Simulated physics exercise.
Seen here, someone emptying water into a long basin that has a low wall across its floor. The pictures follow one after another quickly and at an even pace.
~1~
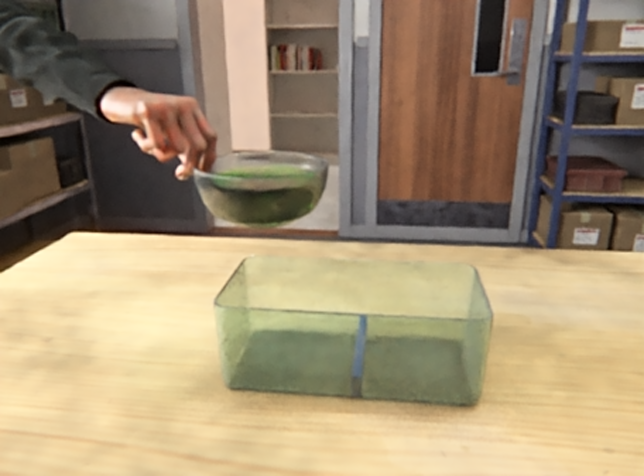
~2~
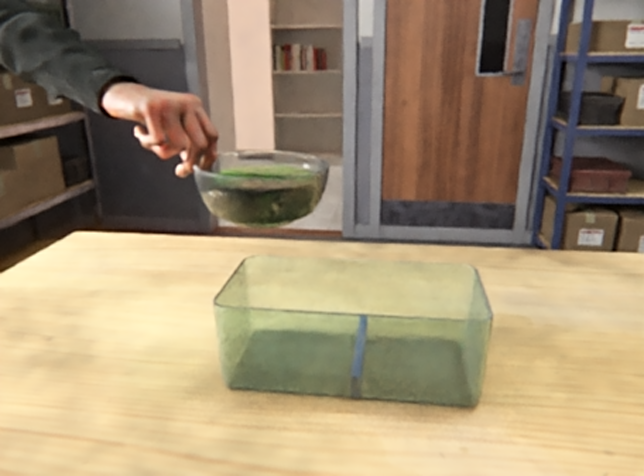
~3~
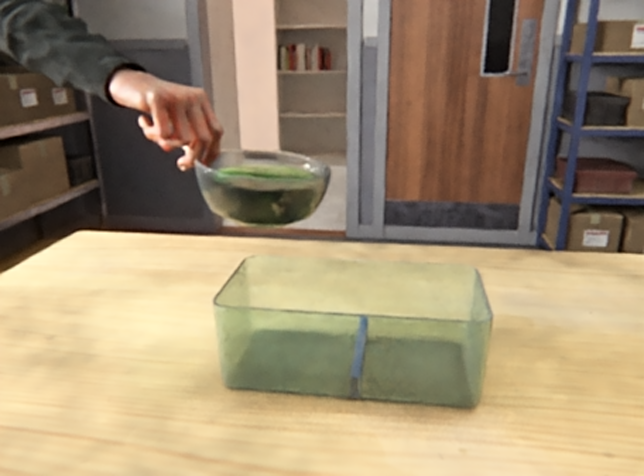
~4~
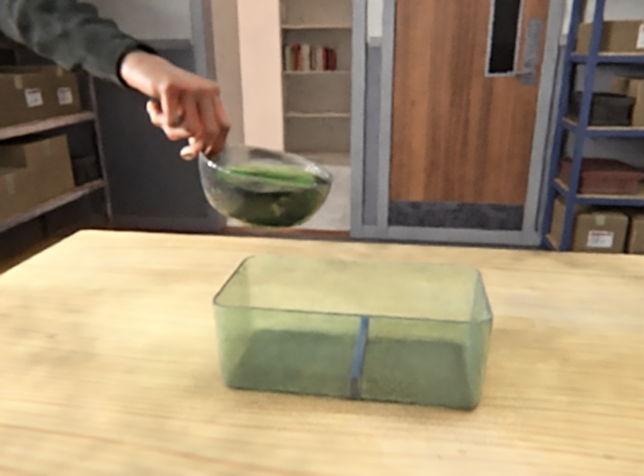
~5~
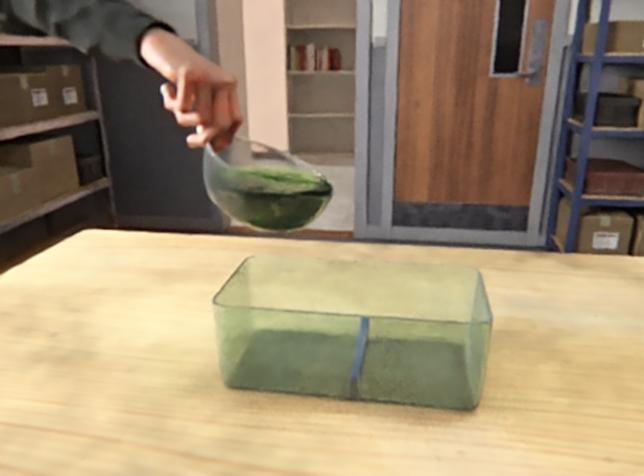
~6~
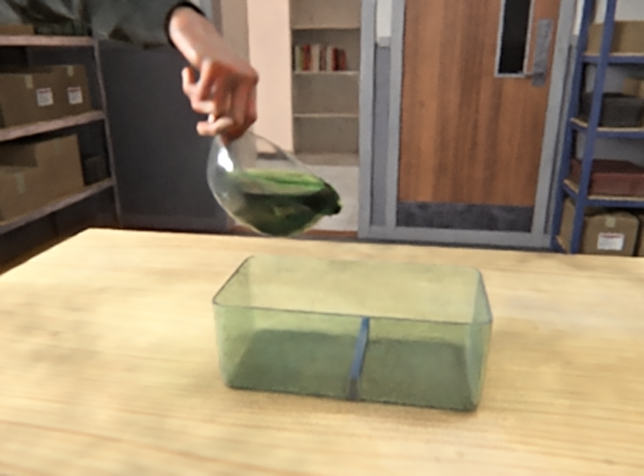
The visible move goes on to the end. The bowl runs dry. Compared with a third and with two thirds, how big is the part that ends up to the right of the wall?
I predict a middling amount ends up right of the wall, one third up to two thirds.
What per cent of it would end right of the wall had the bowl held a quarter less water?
About 40 %.
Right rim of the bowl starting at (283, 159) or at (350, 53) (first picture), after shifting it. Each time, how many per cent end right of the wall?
In turn 20 % and 65 %.
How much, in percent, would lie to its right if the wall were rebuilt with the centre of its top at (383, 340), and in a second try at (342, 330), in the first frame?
First try: Roughly 20 per cent; second try: 70 per cent.
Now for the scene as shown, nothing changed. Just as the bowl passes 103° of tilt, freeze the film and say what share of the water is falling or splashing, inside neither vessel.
Around 15 percent.
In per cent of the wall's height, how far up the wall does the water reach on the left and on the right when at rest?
Roughly 40 percent left, 50 percent right.
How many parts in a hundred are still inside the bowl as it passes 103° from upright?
Some 5 per cent has not yet come out.
A moment on, the tilt is 103° and 6 per cent is still to pour, 31 is left of the wall and 46 right of it.
Next, the tilt is 122° and 0 per cent is still to pour, 46 is left of the wall and 51 right of it.
Then the tilt is 122° and 0 per cent is still to pour, 47 is left of the wall and 51 right of it.
Later the tilt is 122° and 0 per cent is still to pour, 47 is left of the wall and 51 right of it.
Finally, 47 per cent lies left of the wall, 51 right of it and 2 outside.
